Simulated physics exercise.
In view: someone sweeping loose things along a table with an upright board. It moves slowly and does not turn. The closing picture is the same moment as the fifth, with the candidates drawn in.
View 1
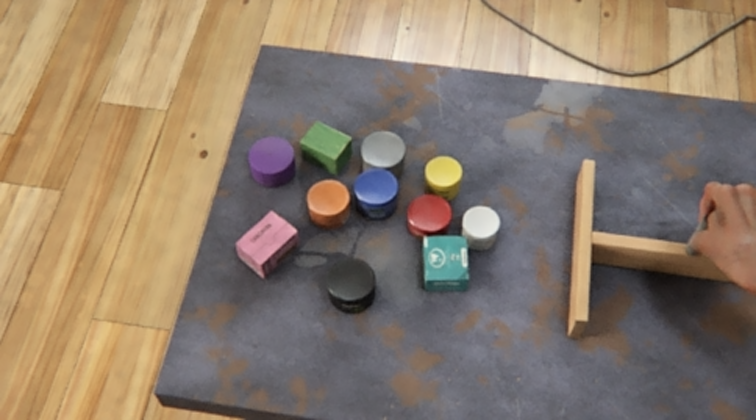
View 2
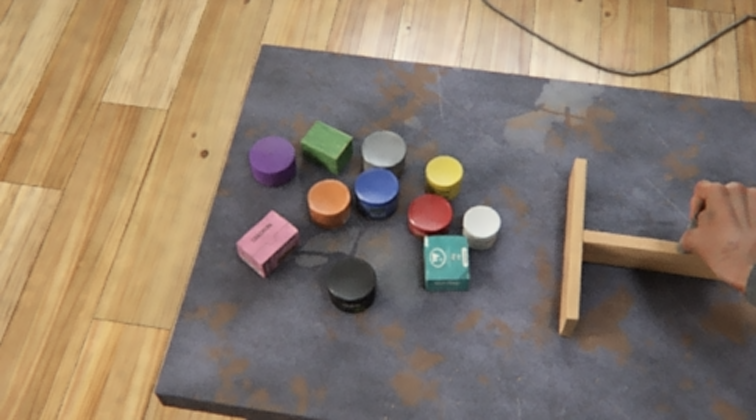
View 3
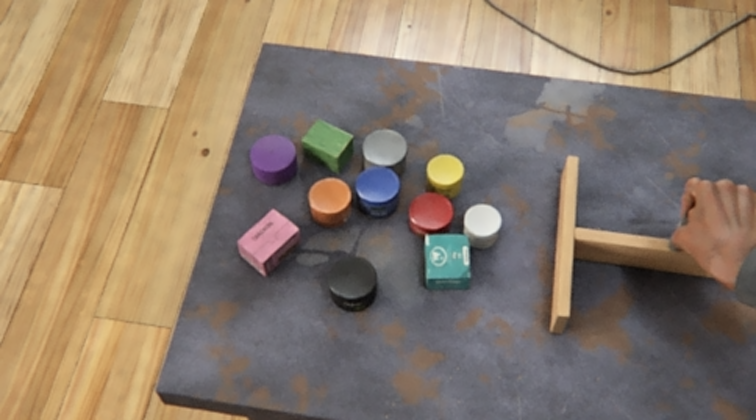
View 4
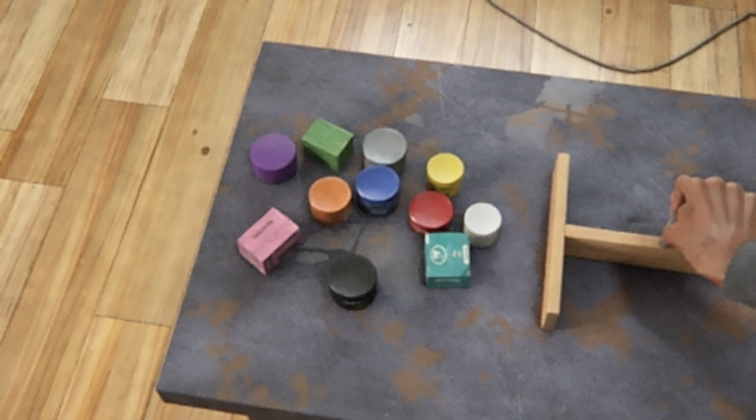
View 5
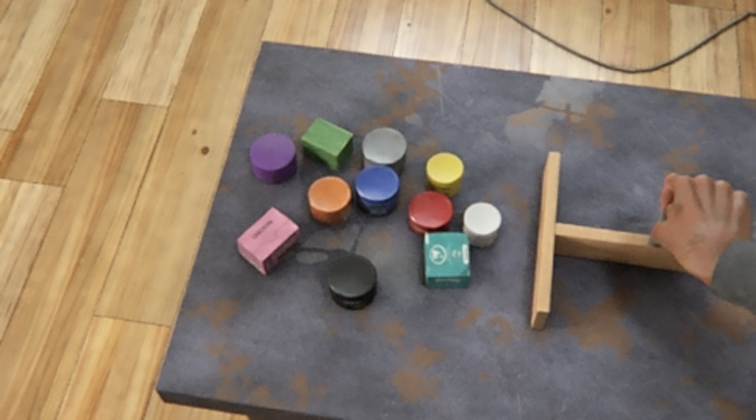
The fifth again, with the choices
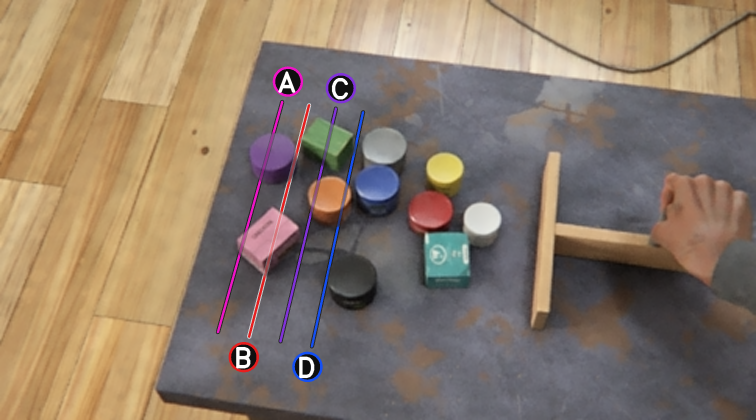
At the start, coloured tubs and small boxes sit clustered on a dark, worn tabletop, with a T-shaped wooden board standing to their right, held by a hand. The hand then slowly pushes the board left, without turning it, narrowing the gap while the tubs and boxes stay still.
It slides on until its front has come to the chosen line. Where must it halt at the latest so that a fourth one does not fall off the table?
It can go as far as B.
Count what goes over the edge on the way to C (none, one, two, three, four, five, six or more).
The count is none.
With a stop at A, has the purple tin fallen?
Yes.
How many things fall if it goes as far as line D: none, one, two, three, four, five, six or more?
By then, none.
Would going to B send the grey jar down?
No.
On the copy, A at (253, 208); B at (281, 212); C at (310, 216); D at (340, 220).
On B. First, board (452, 214); orange tub (326, 202); blue tub (364, 184).
Then, board (355, 201); purple tin (267, 148); orange tub (279, 181).
Finally, board (283, 191); orange tub (226, 169); pink packet (206, 246); none fallen.
By contrast, A drops four; C is within the limit but short; D is within the limit but short.
